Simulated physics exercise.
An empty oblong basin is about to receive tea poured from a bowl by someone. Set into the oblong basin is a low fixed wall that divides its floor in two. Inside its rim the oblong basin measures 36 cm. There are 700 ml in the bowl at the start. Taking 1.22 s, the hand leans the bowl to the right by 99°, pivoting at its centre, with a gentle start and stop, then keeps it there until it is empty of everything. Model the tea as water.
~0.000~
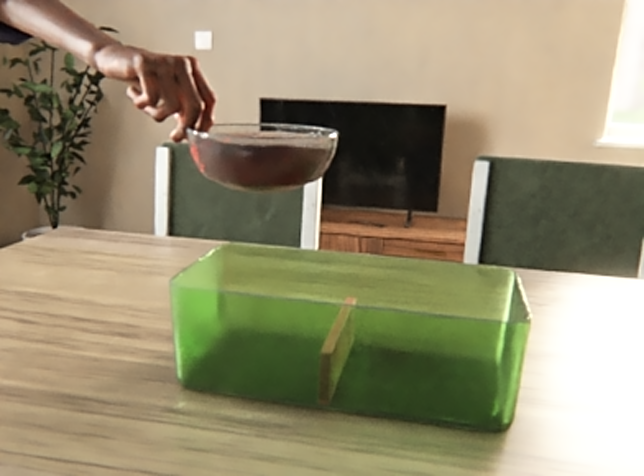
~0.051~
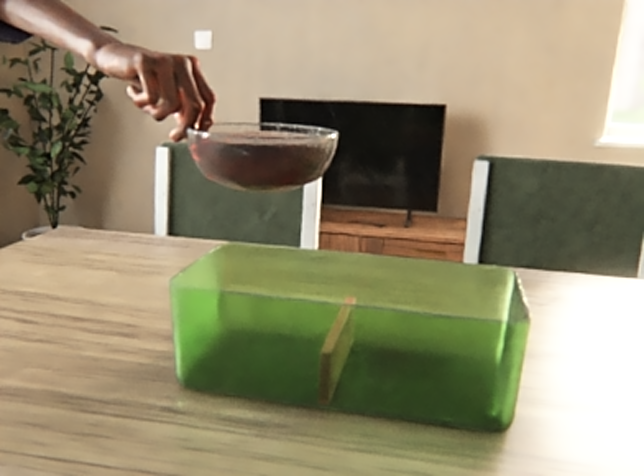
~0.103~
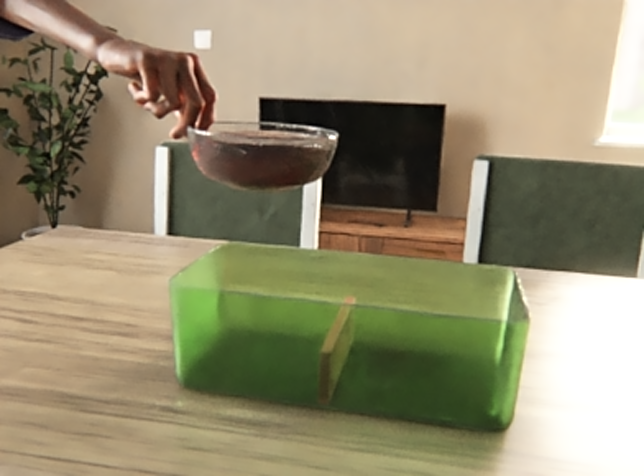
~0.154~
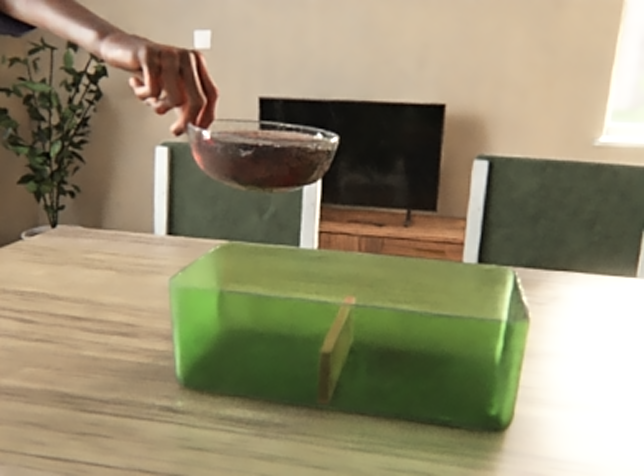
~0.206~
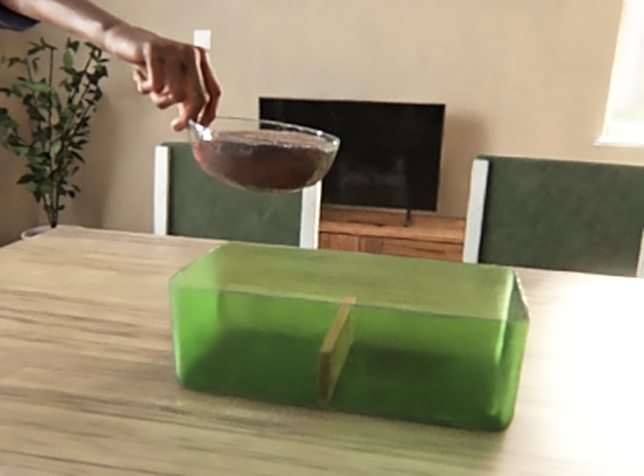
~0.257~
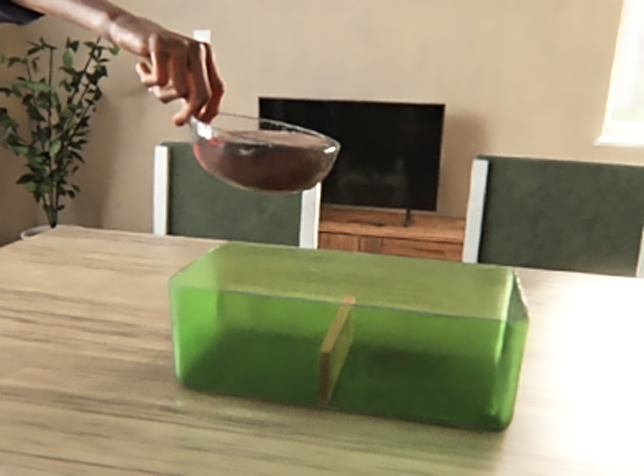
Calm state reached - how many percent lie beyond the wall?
87 percent, roughly.
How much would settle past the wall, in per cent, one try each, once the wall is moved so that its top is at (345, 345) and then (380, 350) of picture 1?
Result: 80 per cent, then 55 per cent.
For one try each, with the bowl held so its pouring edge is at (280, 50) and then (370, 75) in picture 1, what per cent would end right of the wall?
I'd say 60 percent on the first go, 95 percent on the next.
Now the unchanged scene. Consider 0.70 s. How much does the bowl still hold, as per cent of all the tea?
Still held: Roughly 38 % of the total.
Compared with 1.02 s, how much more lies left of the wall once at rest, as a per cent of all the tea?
Roughly 5 in a hundred.
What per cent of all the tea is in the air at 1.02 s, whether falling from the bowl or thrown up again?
About 4 % of the total.
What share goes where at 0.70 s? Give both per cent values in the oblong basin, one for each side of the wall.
Left roughly 1 per cent, right roughly 26.
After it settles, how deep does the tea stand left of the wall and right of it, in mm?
The left ends up at roughly 4 mm, with the right at roughly 20 mm.
After 0.70 s the tilt is 60° and 37 per cent is still to pour, 1 is left of the wall and 27 right of it.
After 1.02 s the tilt is 92° and 2 per cent is still to pour, 7 is left of the wall and 86 right of it.
After 1.35 s the tilt is 99° and 0 per cent is still to pour, 12 is left of the wall and 87 right of it.
After 1.72 s the tilt is 99° and 0 per cent is still to pour, 12 is left of the wall and 87 right of it.
In the end 12 per cent lies left of the wall, 87 right of it and 1 outside.
